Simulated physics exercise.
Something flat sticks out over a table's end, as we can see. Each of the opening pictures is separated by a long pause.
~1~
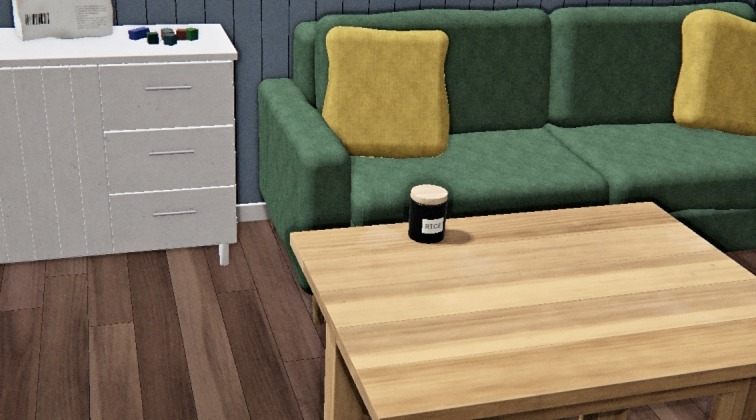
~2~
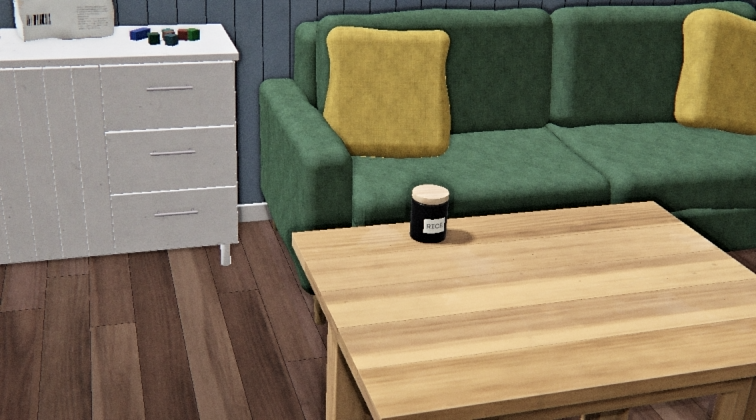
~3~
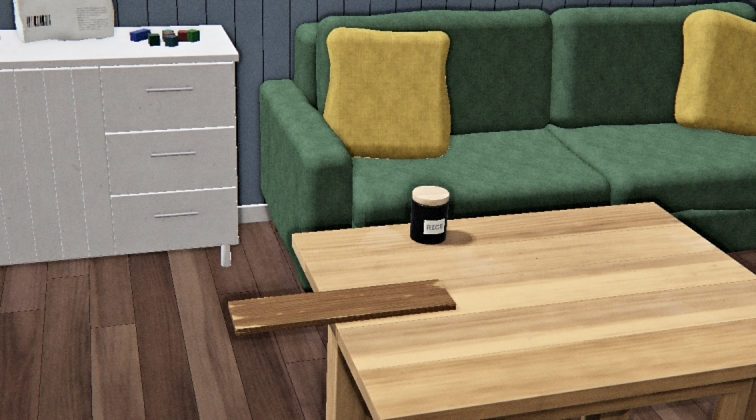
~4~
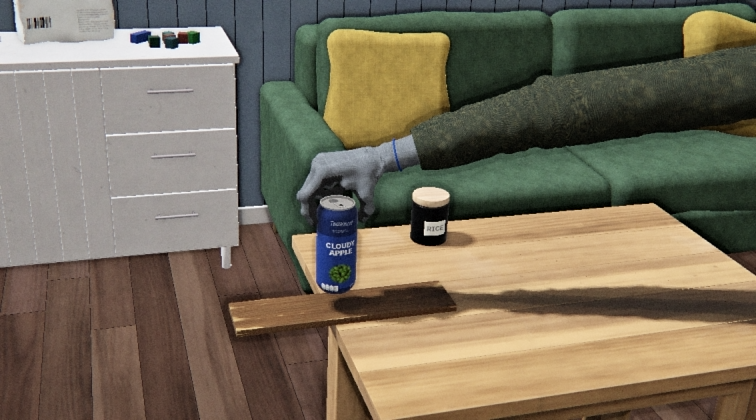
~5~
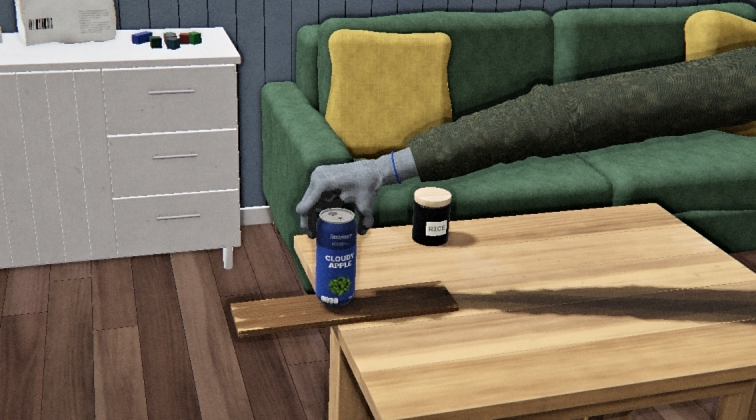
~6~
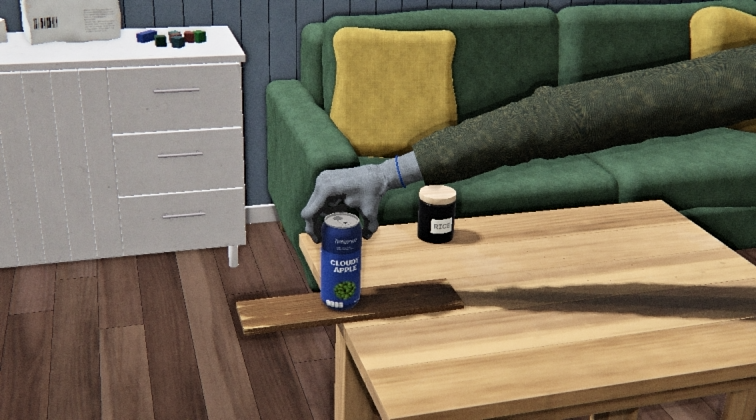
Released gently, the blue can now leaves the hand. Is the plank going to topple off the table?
No, it stays put.
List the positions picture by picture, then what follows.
In the first frame, the last thing is not in view yet; black jar (428, 214).
In the second frame, the last thing is not in view yet; black jar (429, 214).
In the third frame, the last thing is not in view yet; black jar (429, 215).
The fourth frame shows on its way; blue can (337, 245); black jar (430, 216).
The fifth frame shows on its way; blue can (336, 258); black jar (431, 217).
The sixth frame shows set down, still held; blue can (341, 262); black jar (437, 214).
Then, 0.20 s on from there, no change.
Then, 0.60 s on from there, blue can resting near (341, 262).
In the end, all 3 unmoved. At the end, from the last picture's camera, blue can near (341, 262). The plank keeps its balance.
